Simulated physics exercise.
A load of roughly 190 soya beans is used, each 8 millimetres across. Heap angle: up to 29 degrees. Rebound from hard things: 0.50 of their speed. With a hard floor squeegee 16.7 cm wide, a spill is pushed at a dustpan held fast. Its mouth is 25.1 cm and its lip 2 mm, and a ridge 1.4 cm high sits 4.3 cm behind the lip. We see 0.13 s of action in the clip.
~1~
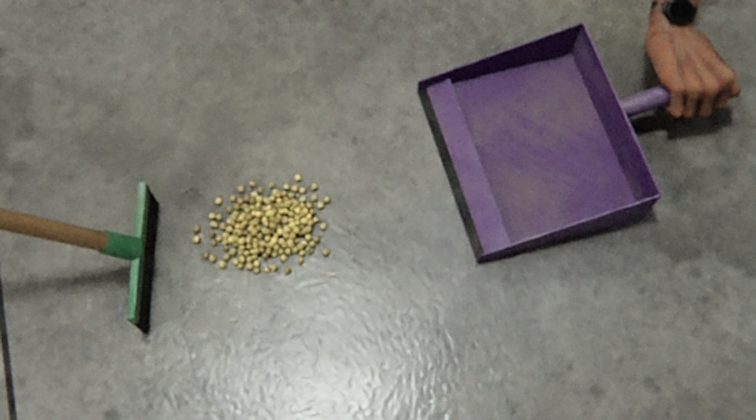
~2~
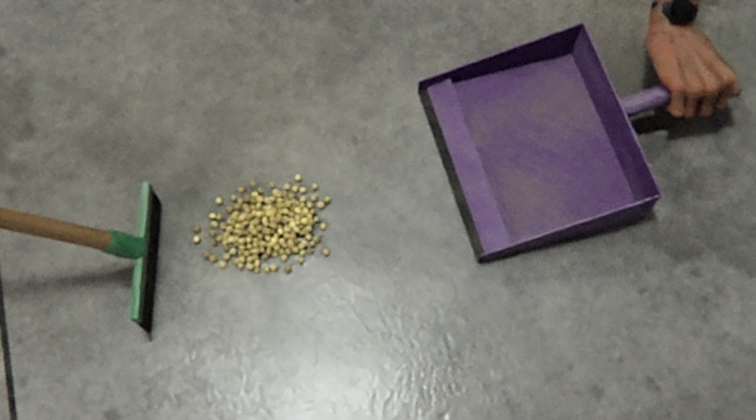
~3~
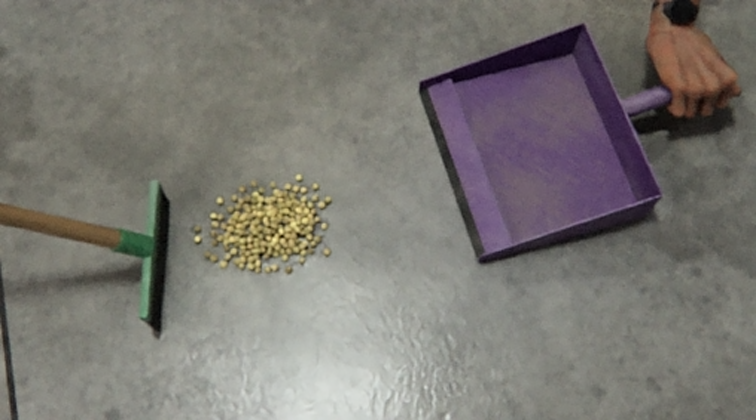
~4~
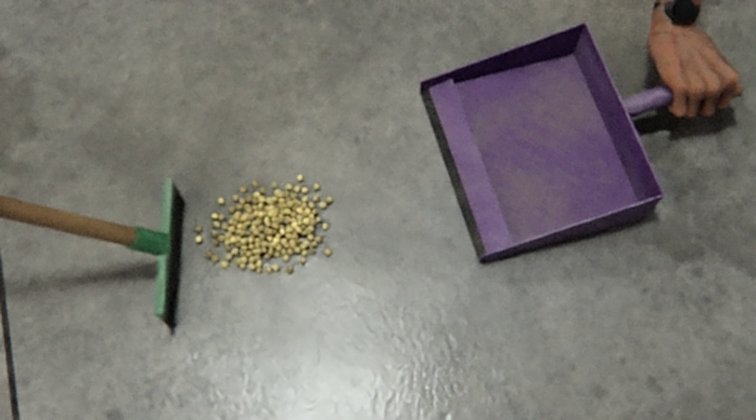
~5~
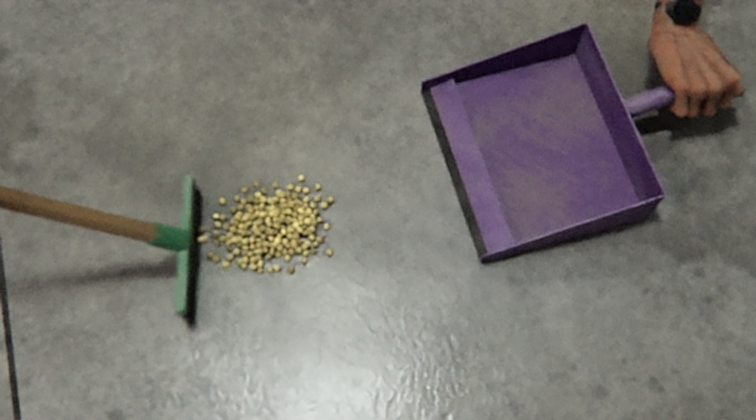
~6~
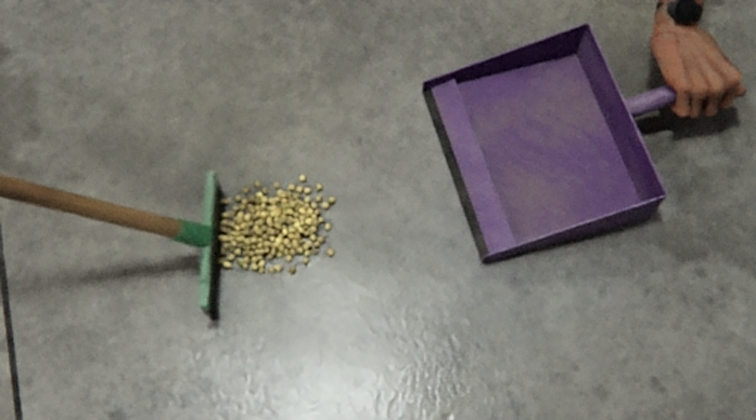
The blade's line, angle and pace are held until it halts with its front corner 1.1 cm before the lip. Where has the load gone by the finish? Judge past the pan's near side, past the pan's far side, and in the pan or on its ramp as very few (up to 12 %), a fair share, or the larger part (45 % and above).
Near side: A fair share, far side: Very few, pan: A fair share.
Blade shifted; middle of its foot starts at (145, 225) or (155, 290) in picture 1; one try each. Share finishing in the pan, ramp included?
Some 30 and 25 per cent.
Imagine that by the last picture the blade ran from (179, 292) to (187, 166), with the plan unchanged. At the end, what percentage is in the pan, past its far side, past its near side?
Per cent by place - pan 5, far side 5, near side 5.
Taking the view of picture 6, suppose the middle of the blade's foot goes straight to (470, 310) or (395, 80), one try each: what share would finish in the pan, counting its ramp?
First try around 10 %, second try around 5 %.
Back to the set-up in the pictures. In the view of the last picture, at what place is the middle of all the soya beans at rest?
Close to pixel (472, 212).
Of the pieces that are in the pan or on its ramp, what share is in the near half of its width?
Around 80 percent.
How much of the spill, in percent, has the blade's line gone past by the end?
Estimate: Around 10 %.
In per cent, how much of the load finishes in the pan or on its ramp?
Around 35 in a hundred.
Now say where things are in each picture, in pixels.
Blade from (134, 319) to (145, 189), moved 0.0 cm, 0 of the pieces shifted so far; middle of the pieces at (266, 224); pan at (541, 148), in the first frame.
Blade from (137, 318) to (148, 189), moved 0.3 cm, 0 of the pieces shifted so far; middle of the pieces at (267, 224), in the second frame.
Blade from (146, 317) to (157, 187), moved 1.3 cm, 0 of the pieces shifted so far; middle of the pieces at (268, 224), in the third frame.
Blade from (161, 314) to (171, 185), moved 2.9 cm, 0 of the pieces shifted so far; middle of the pieces at (269, 225), in the fourth frame.
Blade from (182, 310) to (190, 182), moved 5.0 cm, 0 of the pieces shifted so far; middle of the pieces at (270, 225), in the fifth frame.
Blade from (205, 306) to (212, 178), moved 7.6 cm, 12 of the pieces shifted so far; middle of the pieces at (271, 225); pan at (546, 148), in the sixth frame.
Then, 0.15 s after the last picture, middle of the blade 16 cm from the lip; 0 % over the lip, far side 0 %, near side 5 %.
Then, 0.25 s after the last picture, middle of the blade 7 cm from the lip; 0 % over the lip, far side 5 %, near side 15 %.
Then, 0.49 s after the last picture, middle of the blade 3 cm from the lip; 40 % over the lip, far side 5 %, near side 20 %.
In the end, near side 20 %, far side 5 %, pan 35 %, in front of the lip or behind the blade 40 %.
